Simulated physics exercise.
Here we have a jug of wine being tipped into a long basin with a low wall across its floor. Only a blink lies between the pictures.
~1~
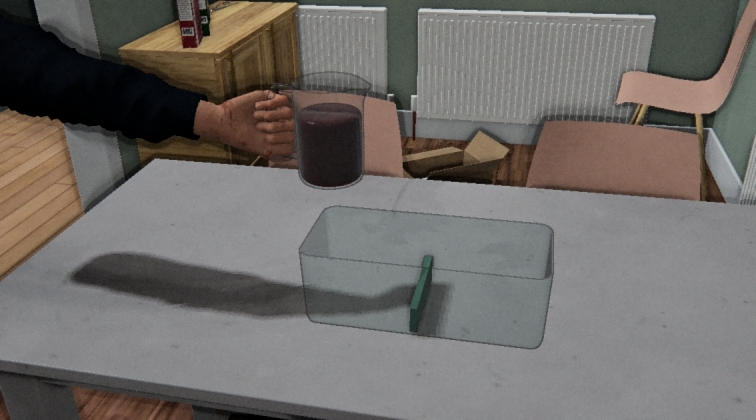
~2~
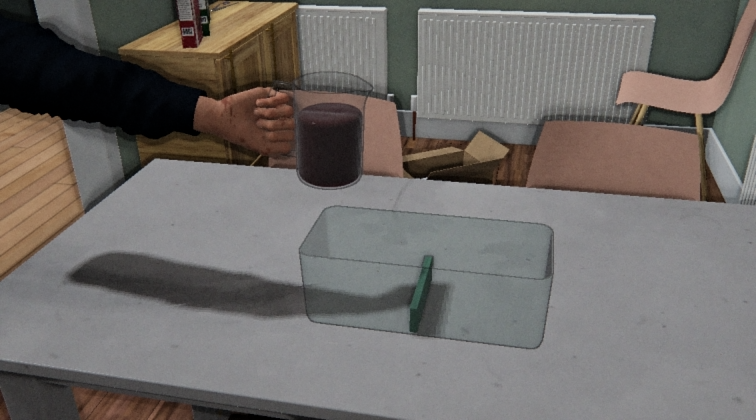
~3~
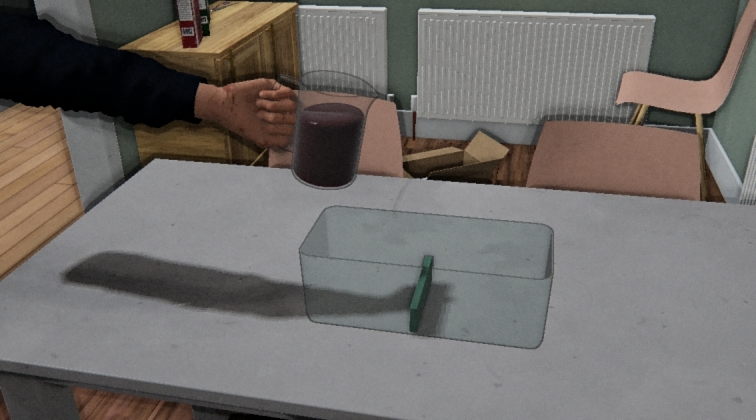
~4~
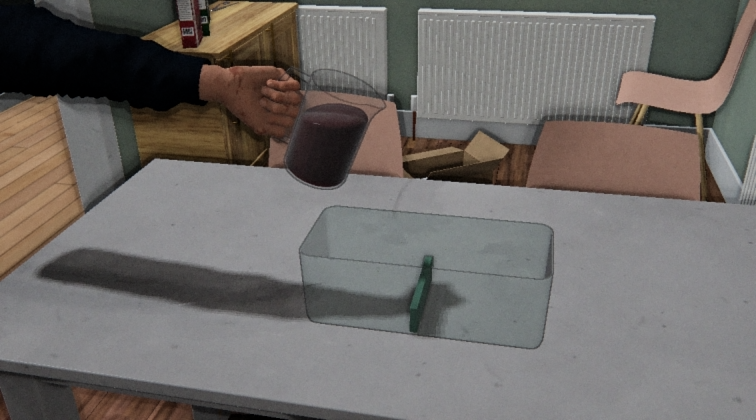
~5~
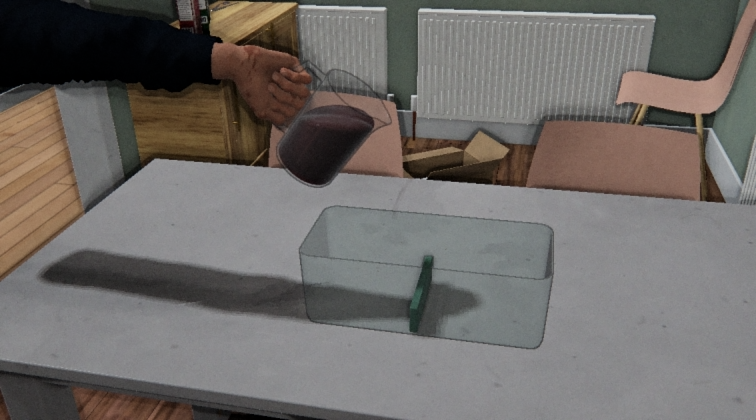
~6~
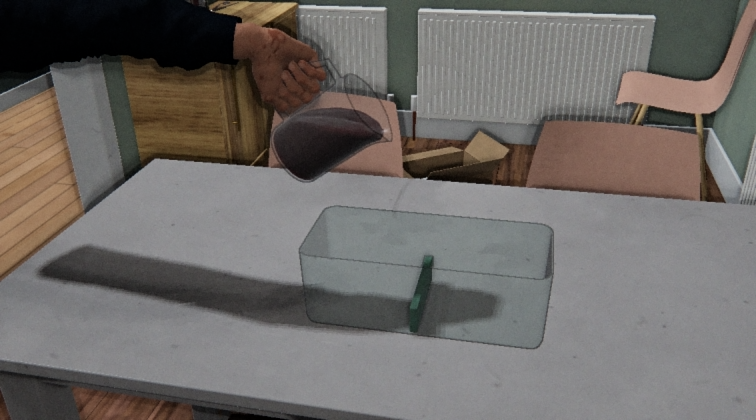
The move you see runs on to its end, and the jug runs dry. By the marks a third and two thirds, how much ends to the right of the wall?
It comes to above two thirds.
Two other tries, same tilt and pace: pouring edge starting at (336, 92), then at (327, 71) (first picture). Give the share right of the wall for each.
About 5 and 5 per cent.
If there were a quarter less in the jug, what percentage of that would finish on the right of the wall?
Some 70 per cent.
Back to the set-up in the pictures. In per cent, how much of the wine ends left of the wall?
Roughly 20 in a hundred.
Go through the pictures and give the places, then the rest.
It leans 0°; its right rim is at (371, 86); the wine meets the walls at (299, 110) and (361, 114); the long basin's rim runs from (312, 229) to (552, 252); the wall's top is at (422, 282), in the first picture.
It leans 3°; its right rim is at (373, 88); the wine meets the walls at (299, 110) and (362, 114), in the second picture.
It leans 10°; its right rim is at (379, 95); the wine meets the walls at (302, 110) and (365, 115), in the third picture.
It leans 22°; its right rim is at (386, 106); the wine meets the walls at (299, 116) and (369, 117), in the fourth picture.
It leans 37°; its right rim is at (392, 122); the wine meets the walls at (290, 127) and (373, 121), in the fifth picture.
It leans 53°; its right rim is at (393, 140); the wine meets the walls at (276, 125) and (384, 129), in the sixth picture.
A moment on, the jug is tipped right over and 61 per cent is still to pour, 5 is left of the wall and 6 right of it.
Next, the jug is tipped right over and 19 per cent is still to pour, 16 is left of the wall and 42 right of it.
Then the jug is tipped right over and 4 per cent is still to pour, 17 is left of the wall and 72 right of it.
Later the jug is tipped right over and 0 per cent is still to pour, 20 is left of the wall and 78 right of it.
In the end 21 per cent lies left of the wall, 78 right of it and 1 outside.
